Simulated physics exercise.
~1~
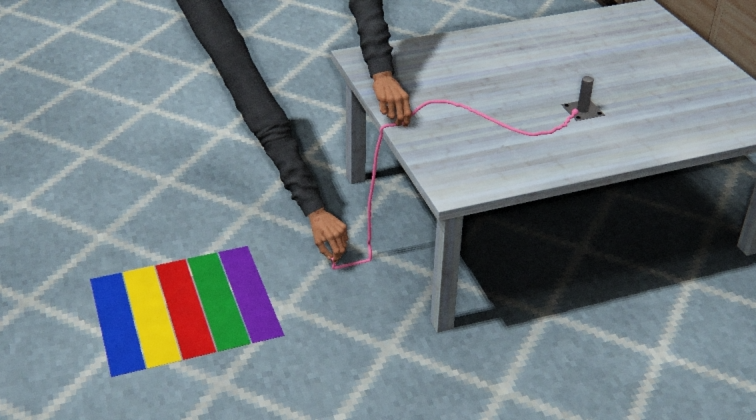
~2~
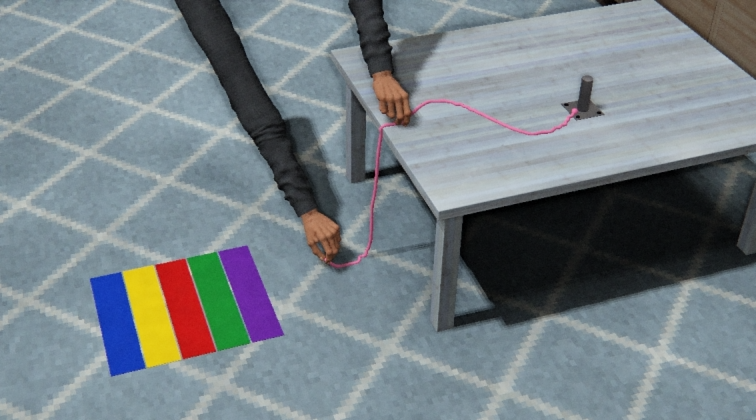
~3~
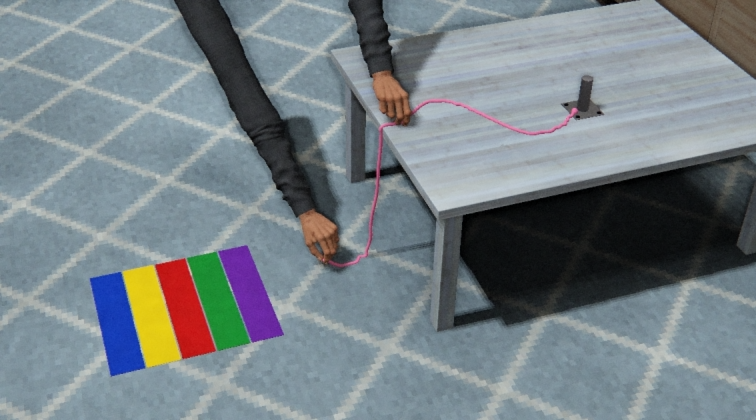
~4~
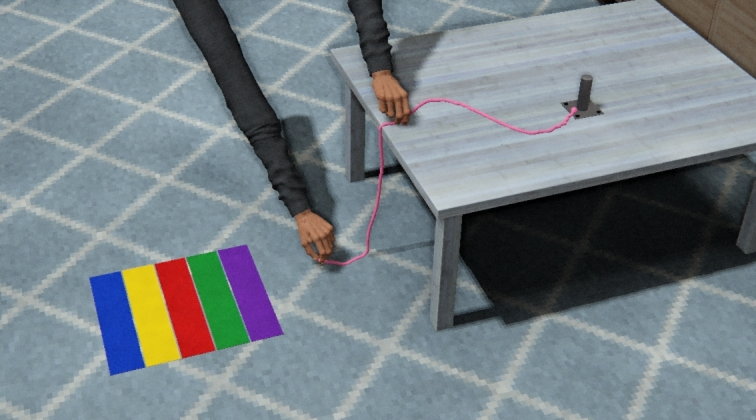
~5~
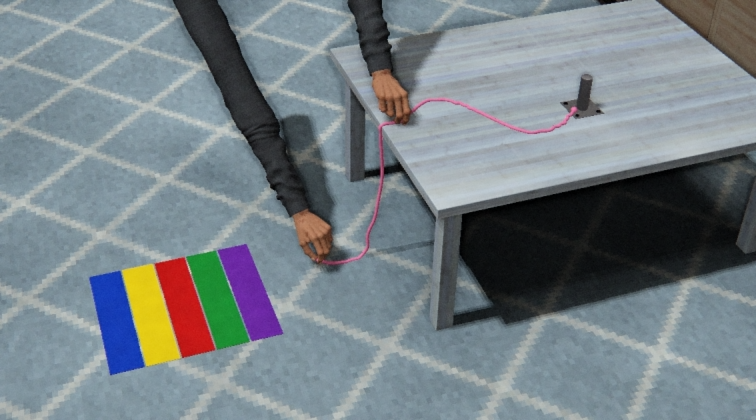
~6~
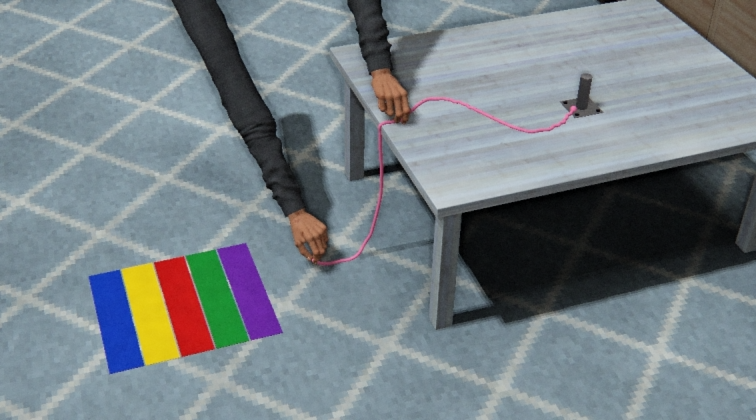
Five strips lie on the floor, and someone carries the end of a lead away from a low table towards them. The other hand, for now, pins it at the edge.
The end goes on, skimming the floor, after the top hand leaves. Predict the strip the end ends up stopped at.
The end ends up at the yellow strip.
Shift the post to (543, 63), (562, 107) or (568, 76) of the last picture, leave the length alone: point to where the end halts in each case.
First (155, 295), then (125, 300), then (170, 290).
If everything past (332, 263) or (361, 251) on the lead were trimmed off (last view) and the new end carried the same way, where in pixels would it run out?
I'd say somewhere near (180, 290) the first time and near (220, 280) the second time.
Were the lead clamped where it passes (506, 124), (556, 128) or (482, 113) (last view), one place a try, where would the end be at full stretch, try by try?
Roughly (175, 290), (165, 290) and (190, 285).
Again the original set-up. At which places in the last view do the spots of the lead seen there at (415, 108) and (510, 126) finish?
At (370, 142) for the first, at (483, 117) for the second.
Soon after, end near (207, 283); over green.
Then, end near (169, 291); over red.
At full stretch, end near (148, 296); over yellow. It gets as far as the yellow strip.
